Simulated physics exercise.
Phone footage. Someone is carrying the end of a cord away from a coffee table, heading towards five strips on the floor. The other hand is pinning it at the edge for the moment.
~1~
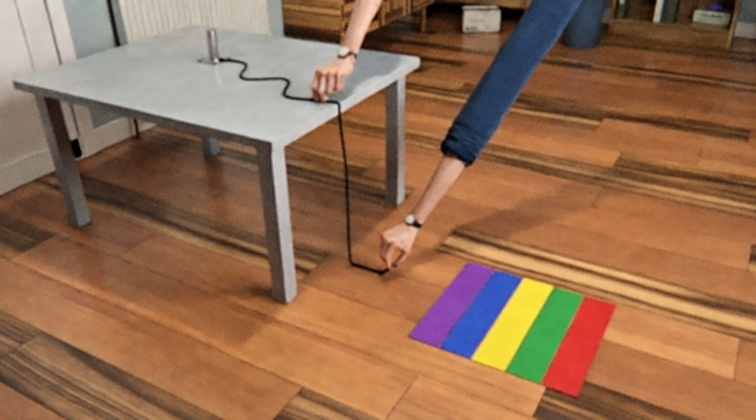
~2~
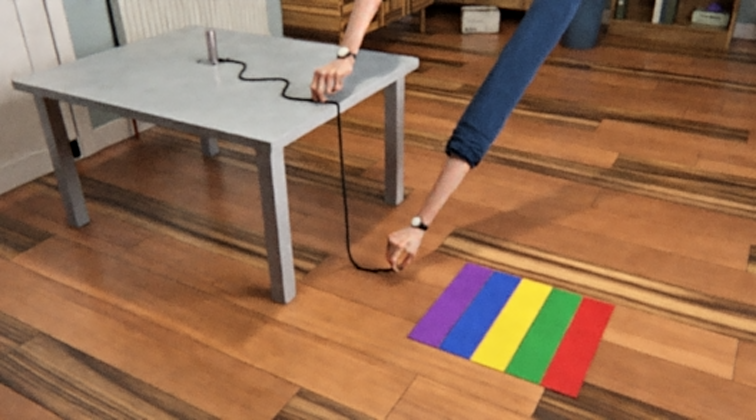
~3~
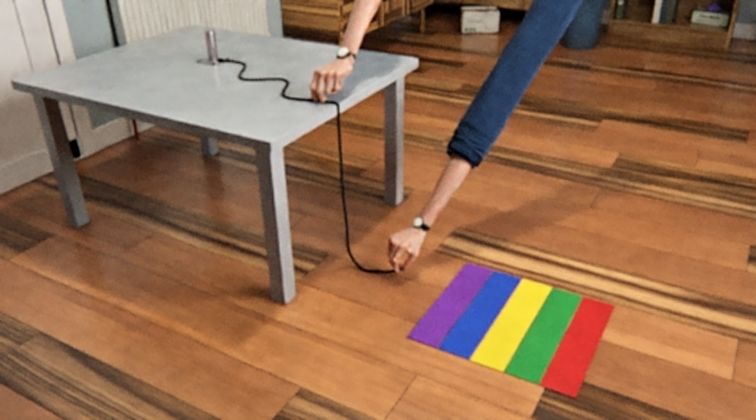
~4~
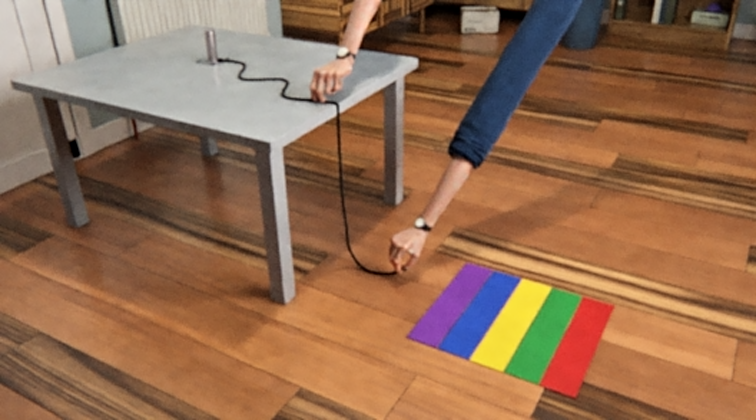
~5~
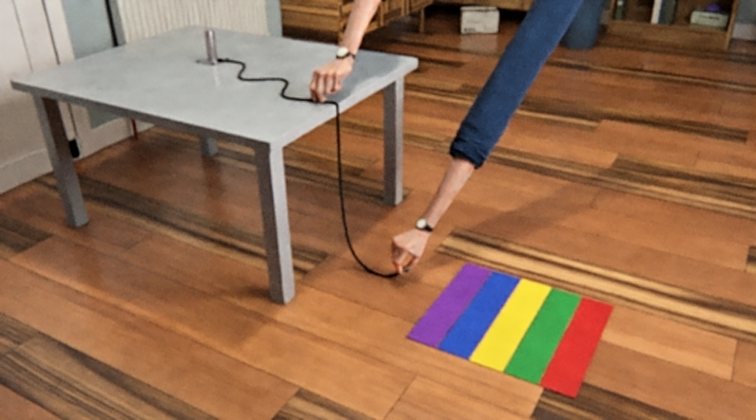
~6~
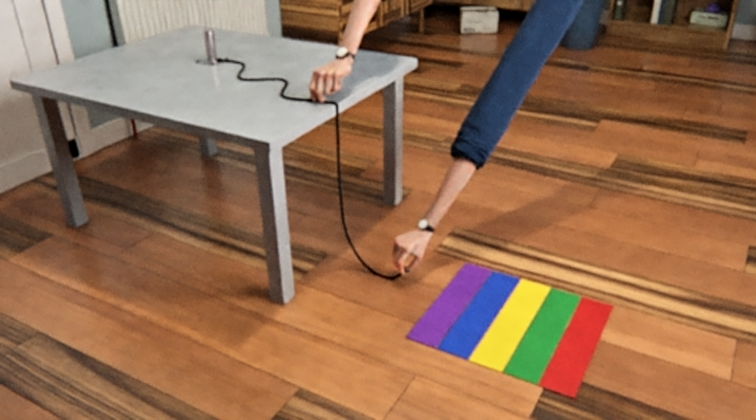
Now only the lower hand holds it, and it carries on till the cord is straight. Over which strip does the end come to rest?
Over the green strip.
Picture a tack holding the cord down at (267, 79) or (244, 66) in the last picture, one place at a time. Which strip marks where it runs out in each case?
Going one at a time, you'd get yellow and then green.
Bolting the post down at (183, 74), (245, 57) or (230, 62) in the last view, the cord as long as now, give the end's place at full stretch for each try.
Pixels, try by try: About (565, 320), (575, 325), (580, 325).
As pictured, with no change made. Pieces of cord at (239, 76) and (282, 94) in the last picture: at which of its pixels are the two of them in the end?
The first moves to (264, 74), the second to (335, 94).
Soon after, end near (483, 296); over blue.
Then, end near (525, 309); over yellow.
At full stretch, end near (552, 317); over green. The green one.
